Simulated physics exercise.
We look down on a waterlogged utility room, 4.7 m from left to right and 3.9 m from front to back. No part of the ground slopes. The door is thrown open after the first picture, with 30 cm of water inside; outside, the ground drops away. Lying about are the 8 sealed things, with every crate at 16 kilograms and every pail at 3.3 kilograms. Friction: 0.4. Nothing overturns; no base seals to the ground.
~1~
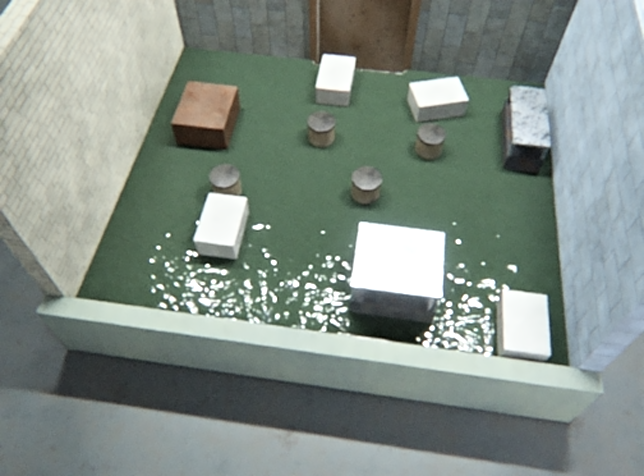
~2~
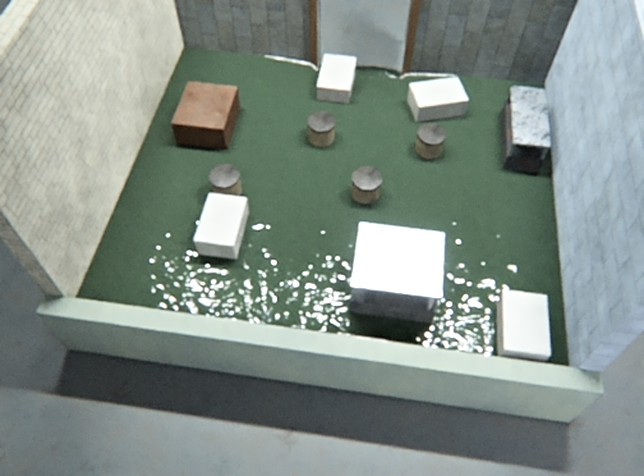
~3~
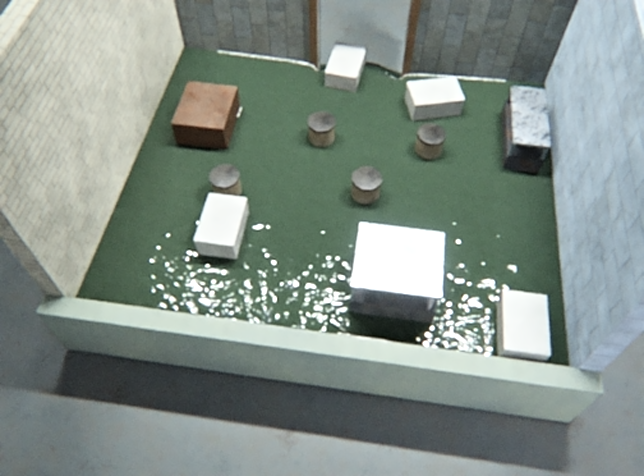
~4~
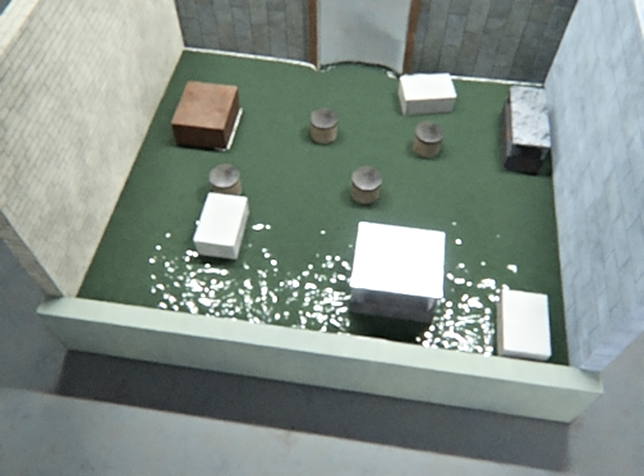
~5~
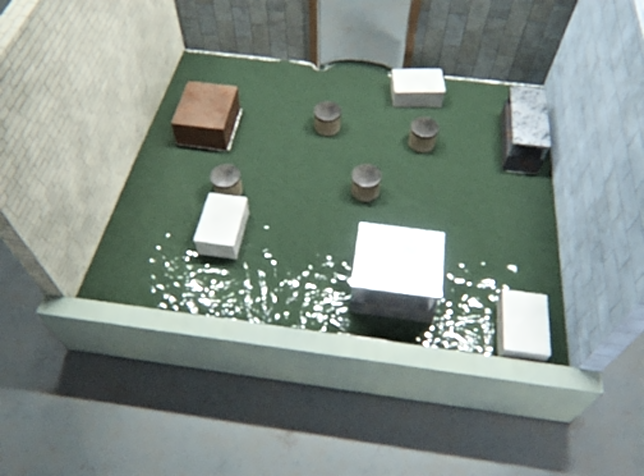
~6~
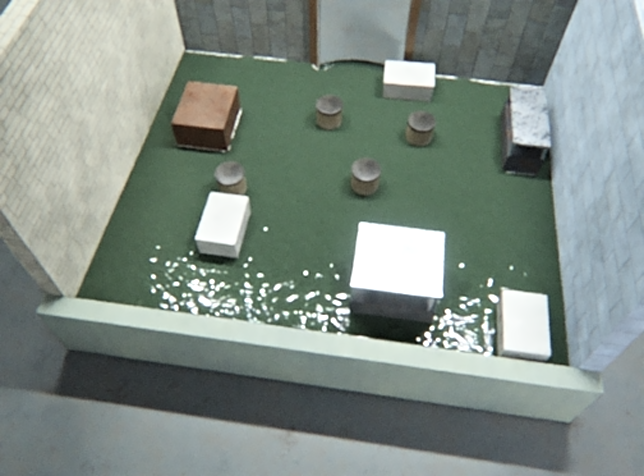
The clip opens on a walled room of green water, with pale blocks and round pails scattered about and a brown door shut at the back. The door gives way to a pale opening, the white block nearest it disappears, and another white block and two pails drift slowly toward the doorway.
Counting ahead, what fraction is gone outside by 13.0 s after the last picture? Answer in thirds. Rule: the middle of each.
The share is at least two thirds.
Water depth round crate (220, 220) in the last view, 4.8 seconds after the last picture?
I'd say some 22 cm.
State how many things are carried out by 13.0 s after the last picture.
Count: 6.
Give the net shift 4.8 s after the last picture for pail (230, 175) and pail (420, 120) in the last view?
Log: Item 1 at 80 cm, item 2 gone out.
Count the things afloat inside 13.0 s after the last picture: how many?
At that time the total is 2.
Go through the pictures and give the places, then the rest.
A crate at (439, 92), afloat; a pail at (322, 121), afloat; 30 cm deep round most things; 0 of 8 have shifted, in the first frame.
A crate at (439, 92) floats; a pail at (322, 121) floats; about 5030 L in view; 1 of 8 have shifted, in the second frame.
A crate at (436, 91), afloat, 5 cm from its start; a pail at (322, 121) floats; 30 cm deep round most things; 2 of 8 have shifted, in the third frame.
A crate at (428, 87), afloat, 17 cm from its start; a pail at (324, 118) floats, 10 cm from its start; 29 cm deep round most things; 4 of 8 have shifted, in the fourth frame.
A crate at (418, 80) floats, 32 cm from its start; a pail at (328, 111) floats, 22 cm from its start; 27 cm deep round most things; 5 of 8 have shifted, in the fifth frame.
A crate at (410, 73), afloat, 48 cm from its start; a pail at (330, 104) floats, 32 cm from its start; 27 cm deep round most things; 6 of 8 have shifted, in the sixth frame.
Then, 1.0 s after the last picture 1 of 8 are out; 7 afloat.
Then, 4.8 s after the last picture 4 of 8 are out; 4 afloat.
Then, 9.0 s after the last picture 5 of 8 are out; 3 afloat.
Then, 13.0 s after the last picture 6 of 8 are out; 2 afloat.
